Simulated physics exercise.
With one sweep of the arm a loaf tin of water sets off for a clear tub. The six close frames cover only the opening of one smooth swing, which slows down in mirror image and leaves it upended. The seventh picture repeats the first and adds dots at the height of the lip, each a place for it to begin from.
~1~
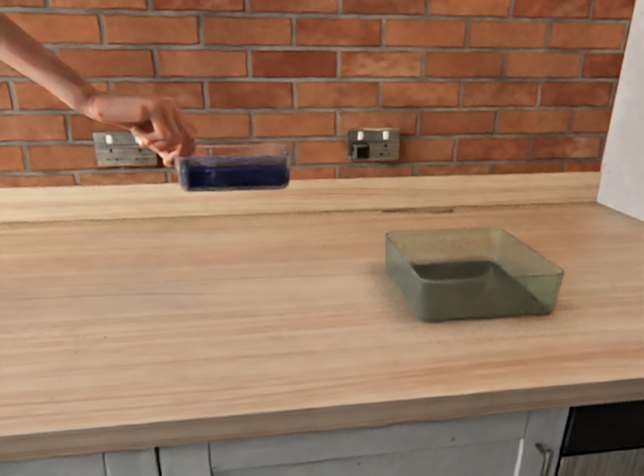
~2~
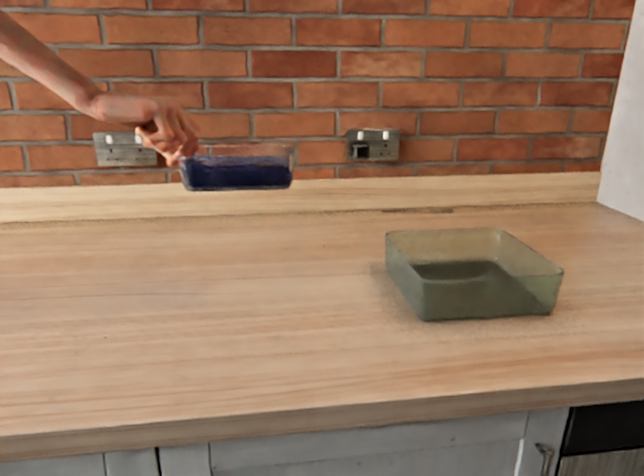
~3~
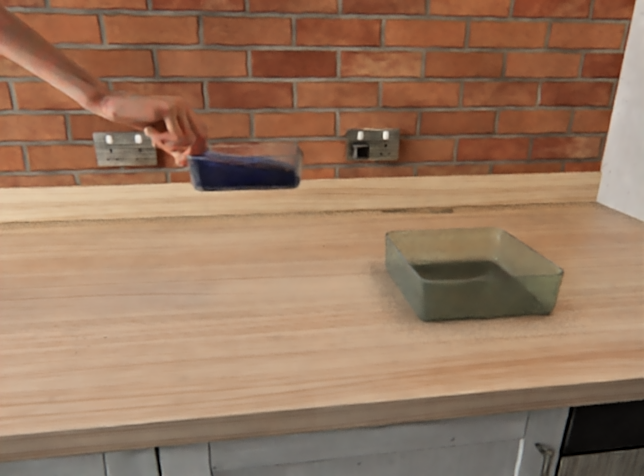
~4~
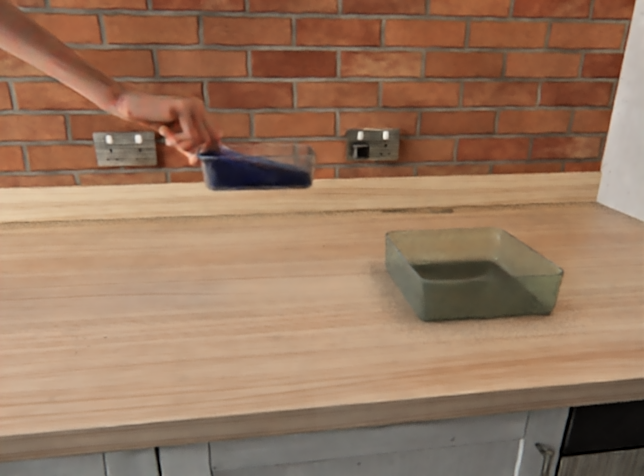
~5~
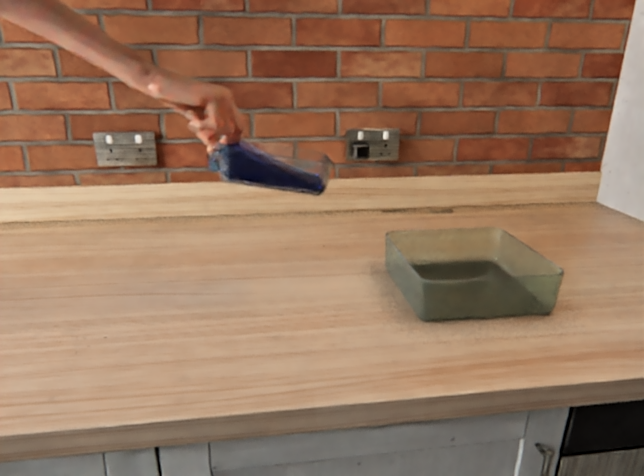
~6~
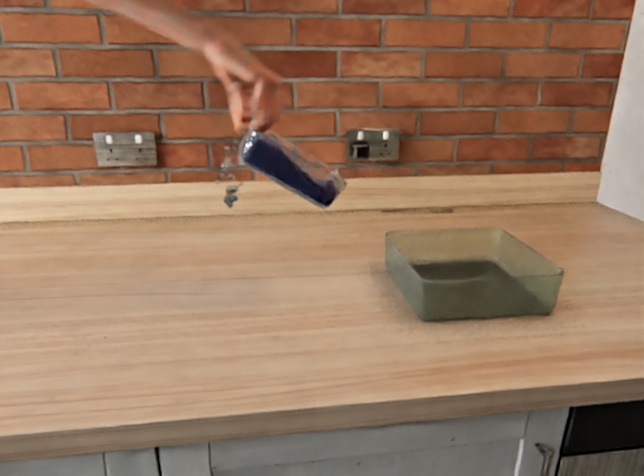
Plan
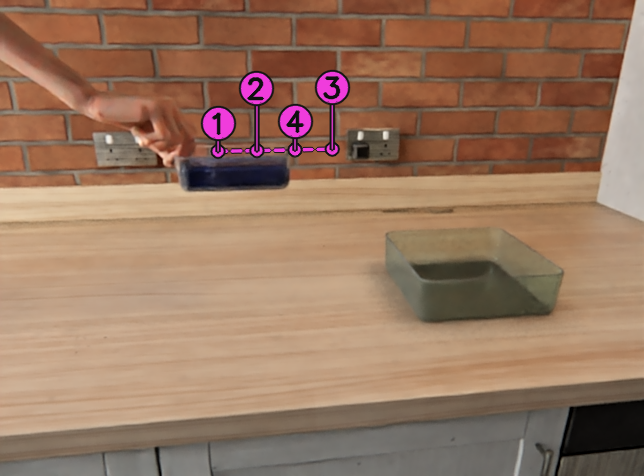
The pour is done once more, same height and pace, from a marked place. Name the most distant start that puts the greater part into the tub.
Spot 3.
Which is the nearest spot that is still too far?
That is spot 4.
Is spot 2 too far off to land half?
Yes.
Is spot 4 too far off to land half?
Yes, it does.
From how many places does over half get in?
One of the four.
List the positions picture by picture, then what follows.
Upright, lip at (288, 150); tub from (416, 319) to (552, 310); nothing has left yet.
Upright, lip at (291, 149); nothing has left yet.
Upright, lip at (299, 149); nothing has left yet.
Upright, lip at (311, 149); water is over the rim, down to (201, 153).
Tipped about 10°, lip at (328, 158); water is over the rim, down to (215, 168).
Tipped about 32°, lip at (342, 178); water is over the rim, down to (230, 203).
On the marked copy, 1 at (218, 151); 2 at (256, 150); 3 at (332, 149); 4 at (295, 149).
If 1 is chosen, about 0 % lands in the tub, 100 % falls short.
If 2 is chosen, about 1 % lands in the tub, 98 % falls short.
If 3 is chosen, about 74 % lands in the tub, 15 % falls short and 11 % goes beside or beyond.
If 4 is chosen, about 28 % lands in the tub, 64 % falls short and 8 % goes beside or beyond.
